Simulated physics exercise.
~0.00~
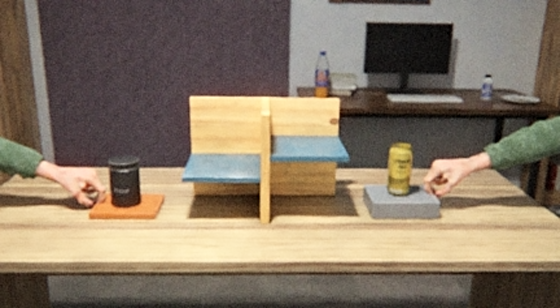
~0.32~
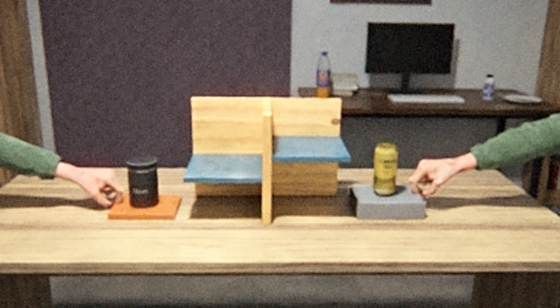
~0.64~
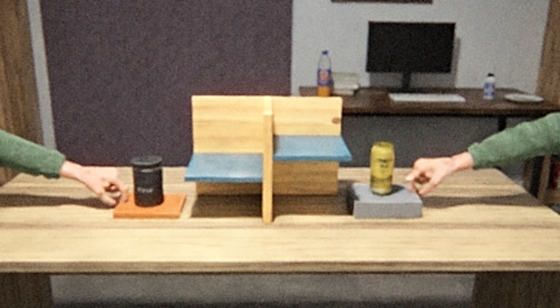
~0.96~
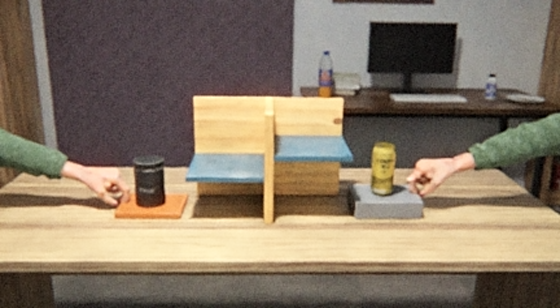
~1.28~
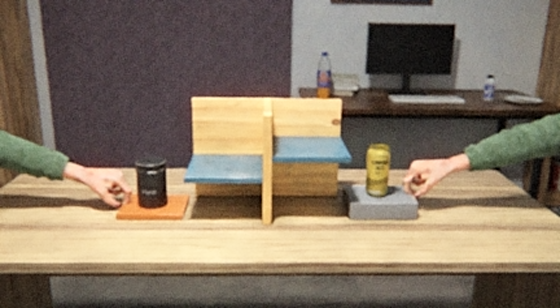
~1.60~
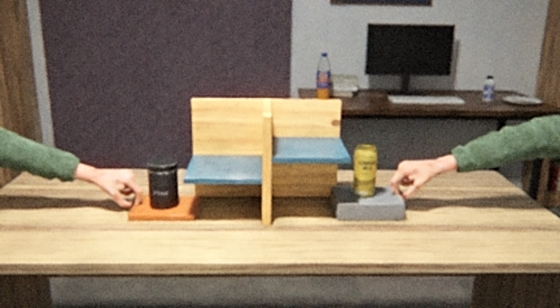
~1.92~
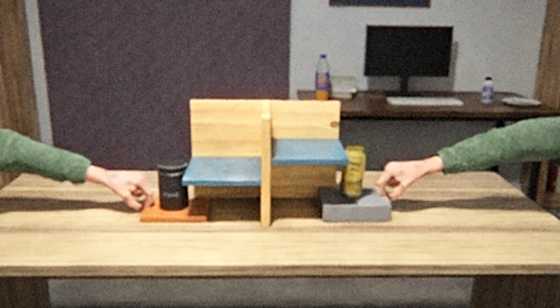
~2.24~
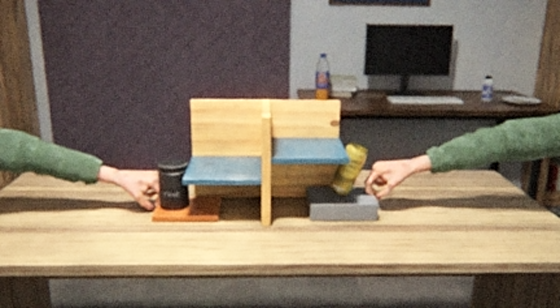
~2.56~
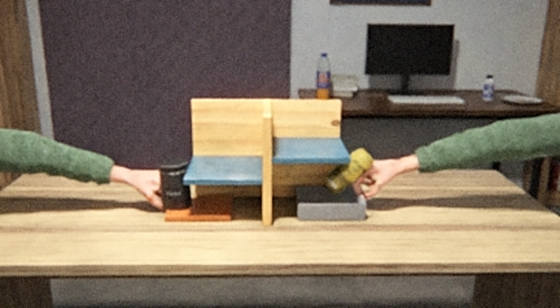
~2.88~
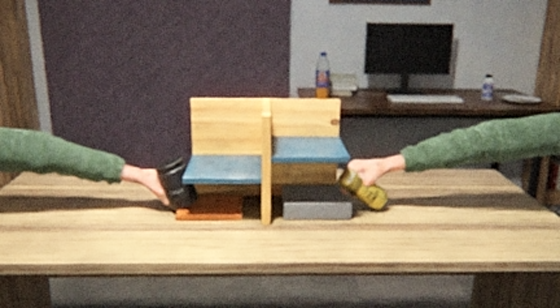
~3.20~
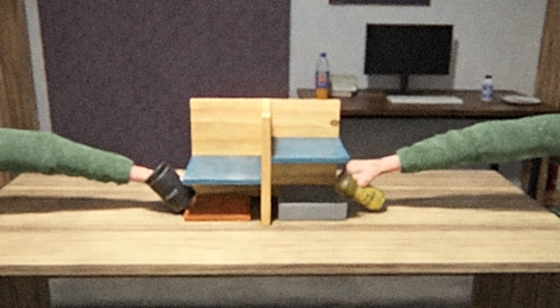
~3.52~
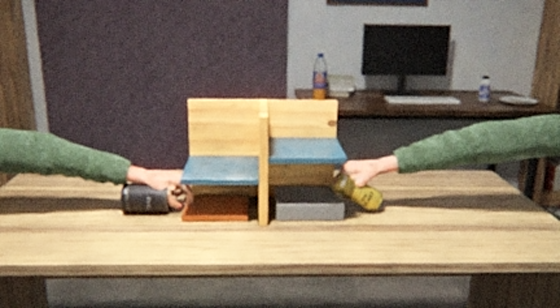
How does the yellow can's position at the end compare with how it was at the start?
At the start the yellow can stands upright on the grey tray. By the end it is lying on its side on the table, beside the stand.
